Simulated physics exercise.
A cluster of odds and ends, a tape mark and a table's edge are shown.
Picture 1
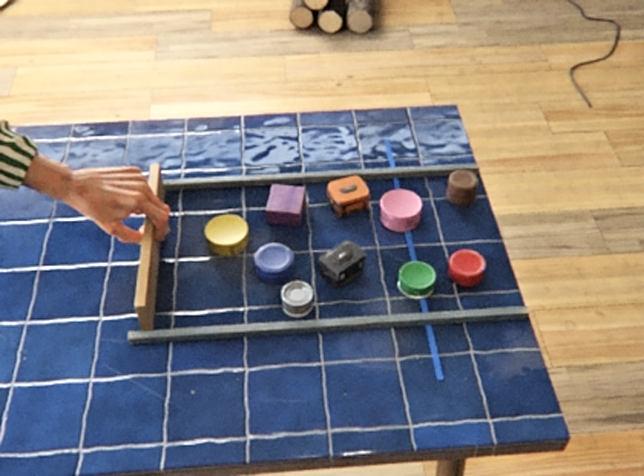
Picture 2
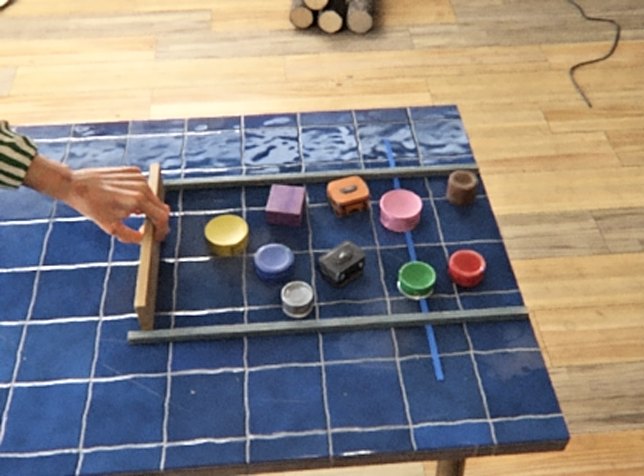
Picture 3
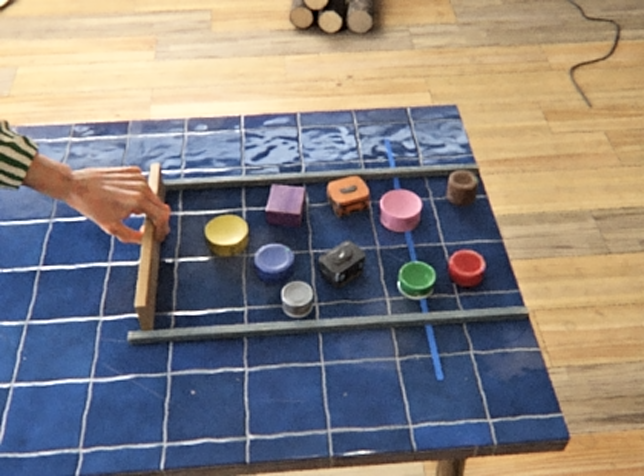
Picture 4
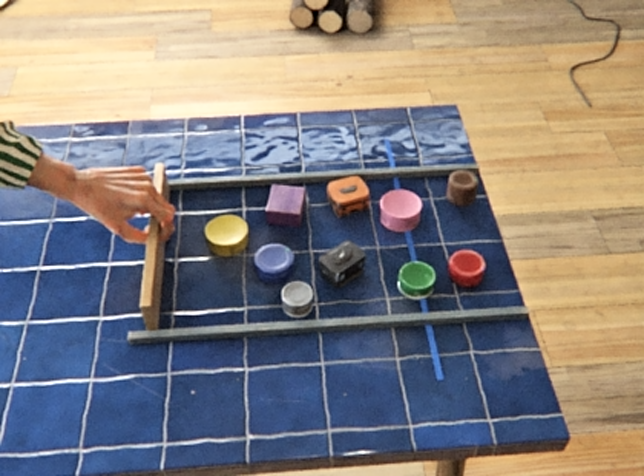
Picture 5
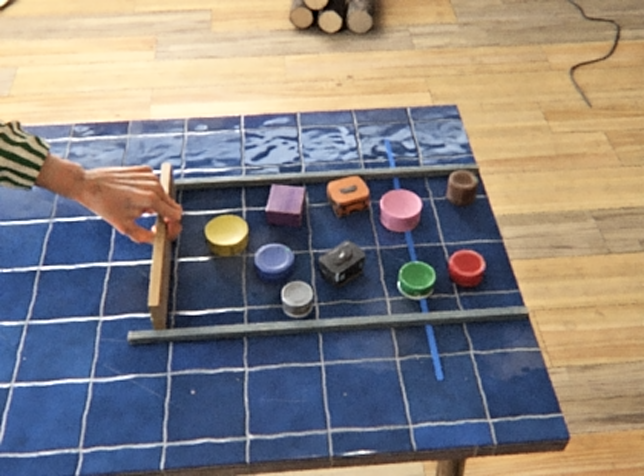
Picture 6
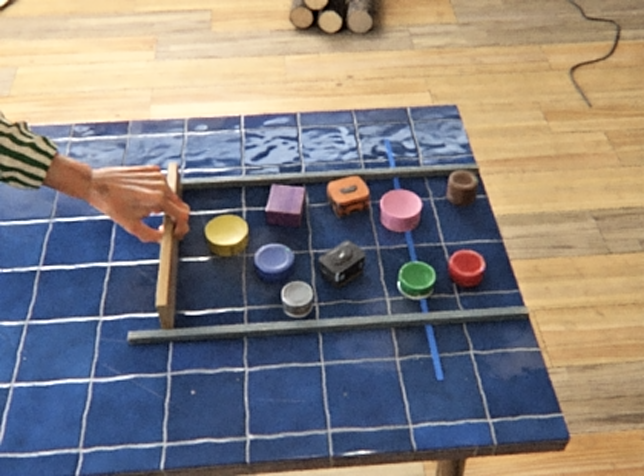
At first, a hand in a striped sleeve holds a wooden board upright at the left end of two rails on a blue tiled table, with colourful lids, pots, cases and a block lying between them. The hand then slides the board slightly right, while the objects stay still.
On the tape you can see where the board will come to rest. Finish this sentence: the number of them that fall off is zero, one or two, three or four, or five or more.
The number of them that fall off is zero.
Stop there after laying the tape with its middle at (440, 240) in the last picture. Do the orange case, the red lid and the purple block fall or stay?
Orange case stays put, red lid goes off, purple block stays put.
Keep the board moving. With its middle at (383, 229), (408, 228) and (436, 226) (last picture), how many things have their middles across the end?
Place by place, 0, 0 and 2.
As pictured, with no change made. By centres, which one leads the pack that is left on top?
Result: The brown lid.
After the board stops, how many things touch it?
The count comes out at 4.
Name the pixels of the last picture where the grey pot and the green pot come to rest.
First at (438, 294); second at (477, 295).
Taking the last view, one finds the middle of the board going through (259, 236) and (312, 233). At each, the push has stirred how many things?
In order, the tallies are 2 and 6.
A little later, none off yet; brown lid at rest near (462, 189); red lid at rest near (467, 268); green pot at rest near (417, 281).
When it is over, the number that fall off is zero.
